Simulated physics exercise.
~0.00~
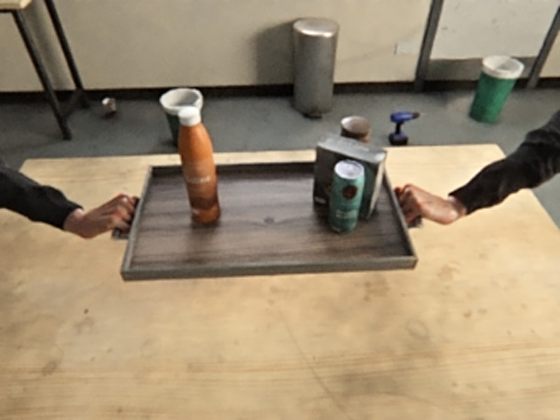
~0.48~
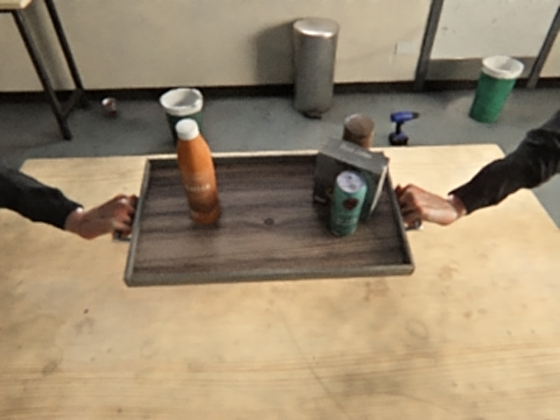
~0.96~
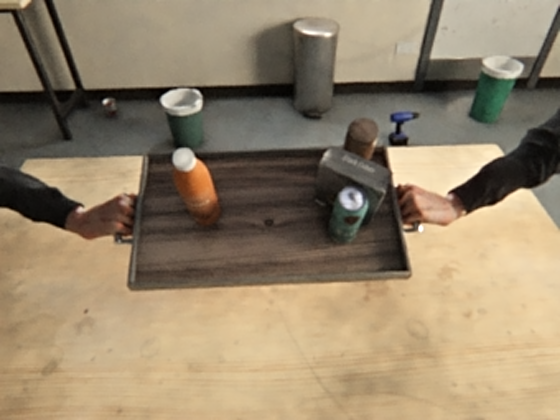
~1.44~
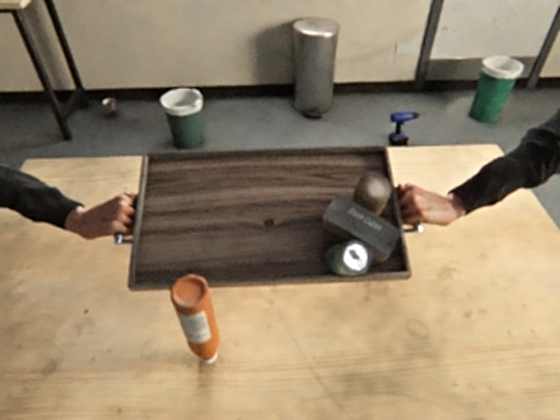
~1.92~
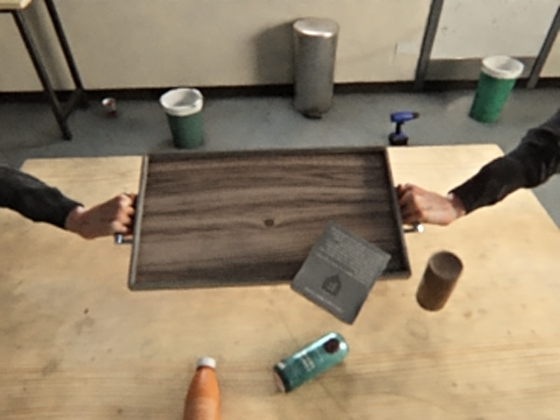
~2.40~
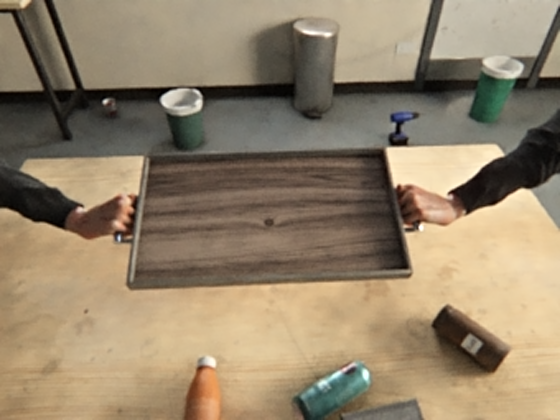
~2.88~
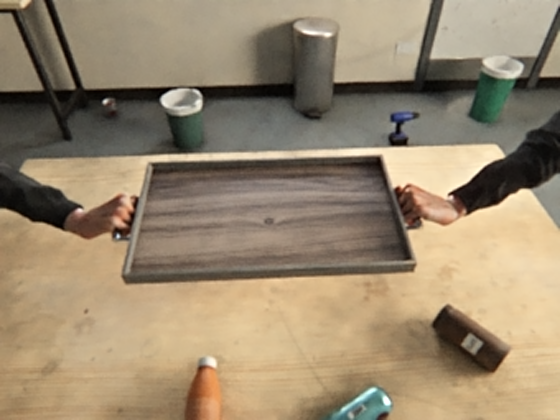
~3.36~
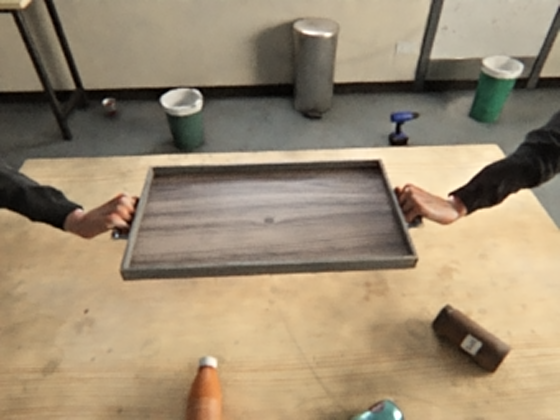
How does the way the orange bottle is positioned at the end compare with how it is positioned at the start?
The orange bottle stands upright on the tray at the start, but at the end it lies on its side on the table.
The video shows two hands tipping a wooden tray toward the viewer above a table until an orange bottle, a turquoise can, a grey packet and a brown jar slide off, then levelling the empty tray as the bottle, can and jar lie on the table.
